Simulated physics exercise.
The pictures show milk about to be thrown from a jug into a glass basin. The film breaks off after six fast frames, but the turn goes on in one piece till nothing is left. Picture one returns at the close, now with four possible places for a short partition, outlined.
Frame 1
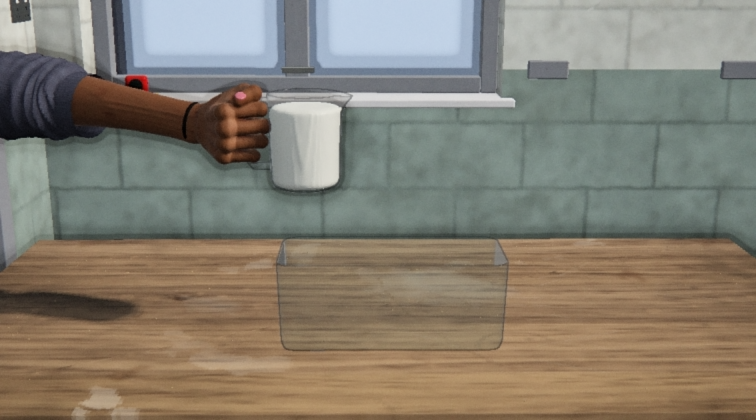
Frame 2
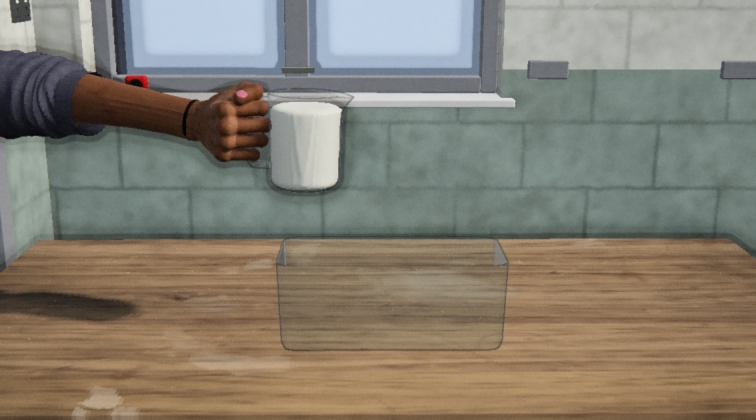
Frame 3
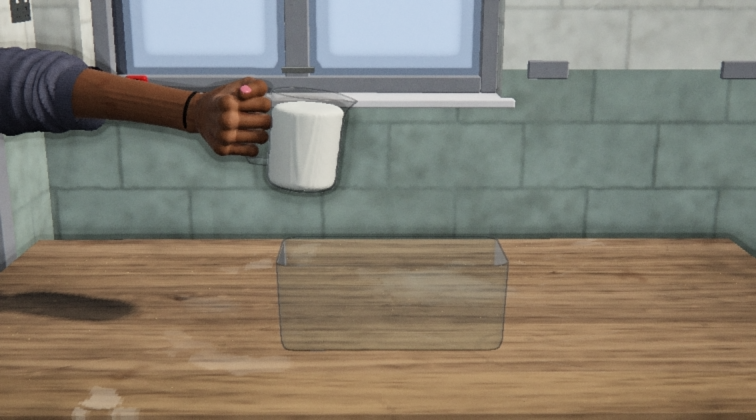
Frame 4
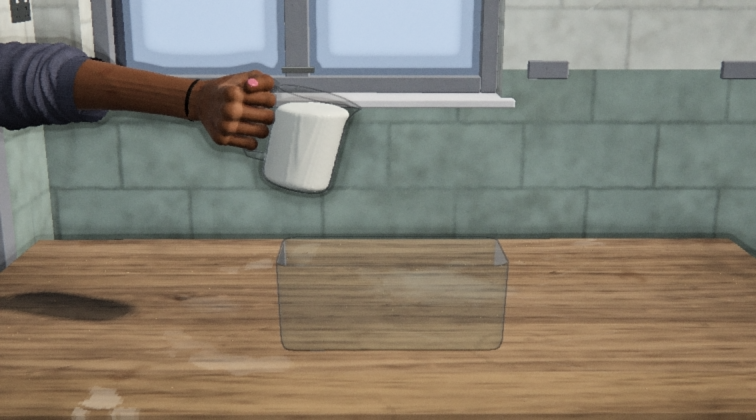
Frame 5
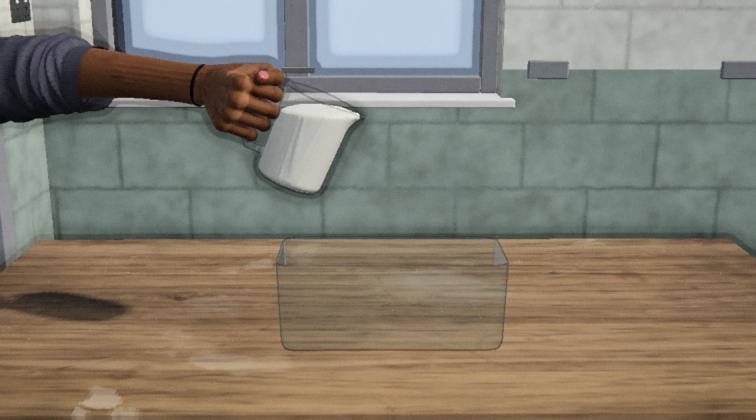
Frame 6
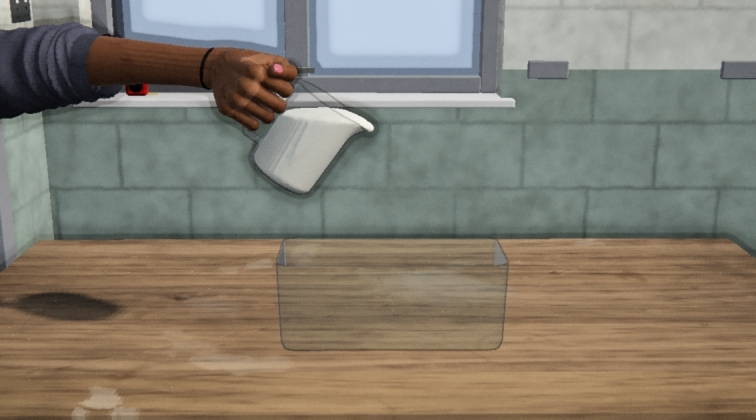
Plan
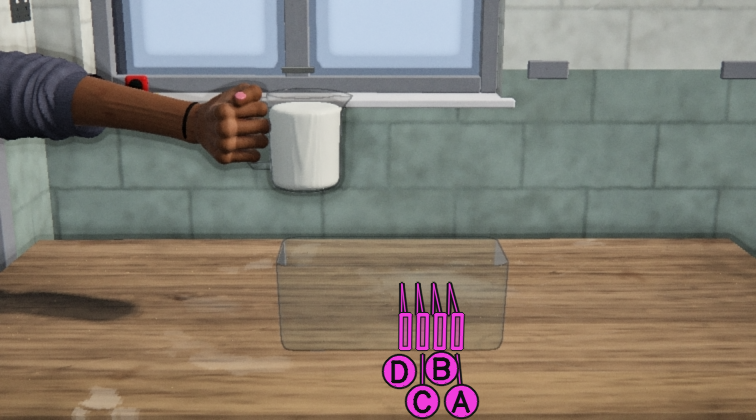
A hand holding a jug of milk above a glass basin, tilting it rightward until milk reaches over the lip.
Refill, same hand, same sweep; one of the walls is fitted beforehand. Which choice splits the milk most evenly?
Best: D.
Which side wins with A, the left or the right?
More ends on the left.
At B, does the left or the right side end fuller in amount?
More ends on the left.
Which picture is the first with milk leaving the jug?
In picture 6.
On the marked copy, A at (457, 354); B at (439, 354); C at (422, 354); D at (405, 354).
With A, about 91 % ends left of the wall and 7 % right of it.
With B, about 92 % ends left of the wall and 4 % right of it; 5 % is lost outside.
With C, about 76 % ends left of the wall and 17 % right of it; 7 % is lost outside.
With D, about 47 % ends left of the wall and 52 % right of it.
